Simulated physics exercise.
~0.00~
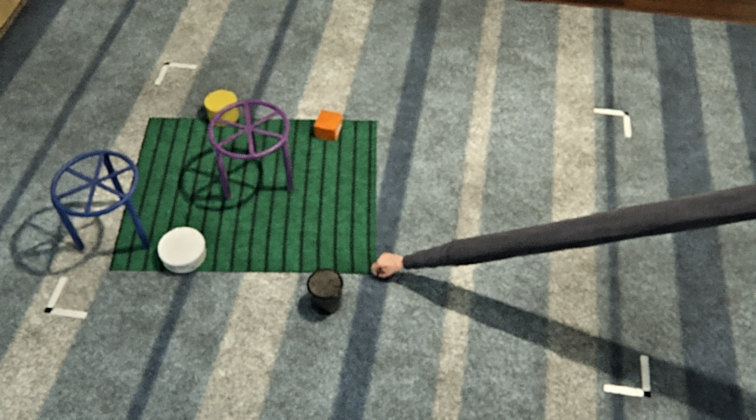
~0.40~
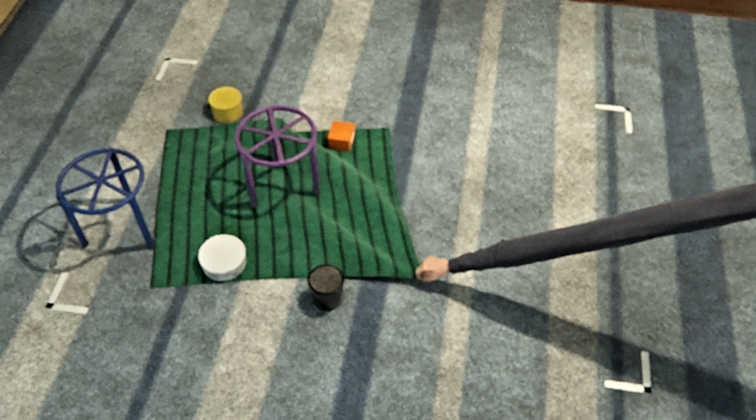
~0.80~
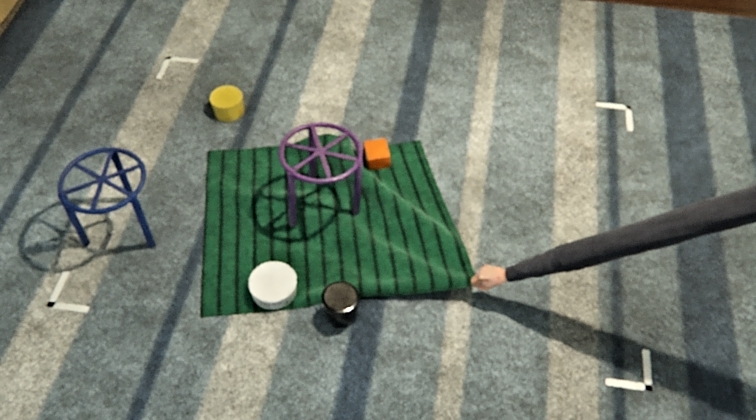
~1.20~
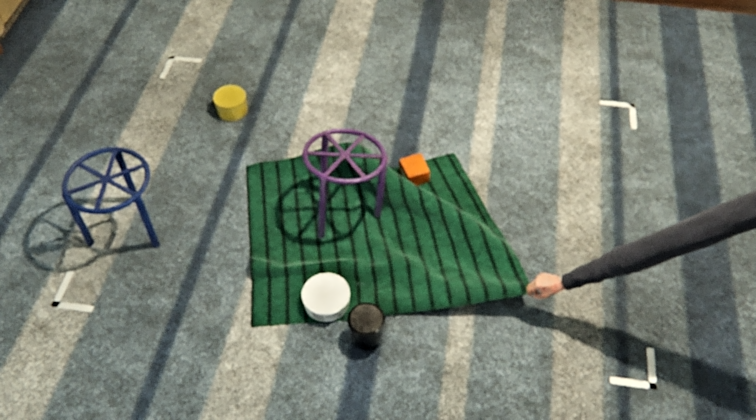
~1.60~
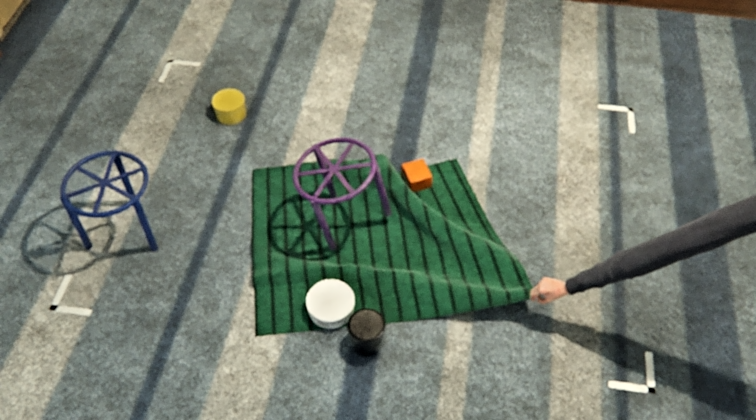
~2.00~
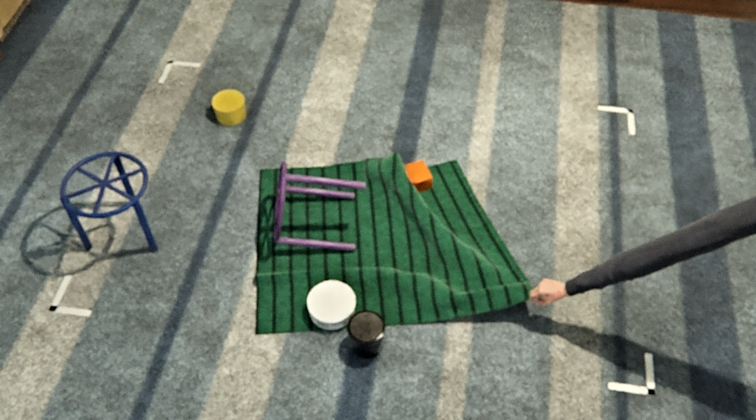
A green striped sheet was dragged right across the floor by a hand gripping its corner, carrying a white tub, an orange block and a purple stool, and nudging a black pot along, until the stool tipped over onto its side on the sheet.
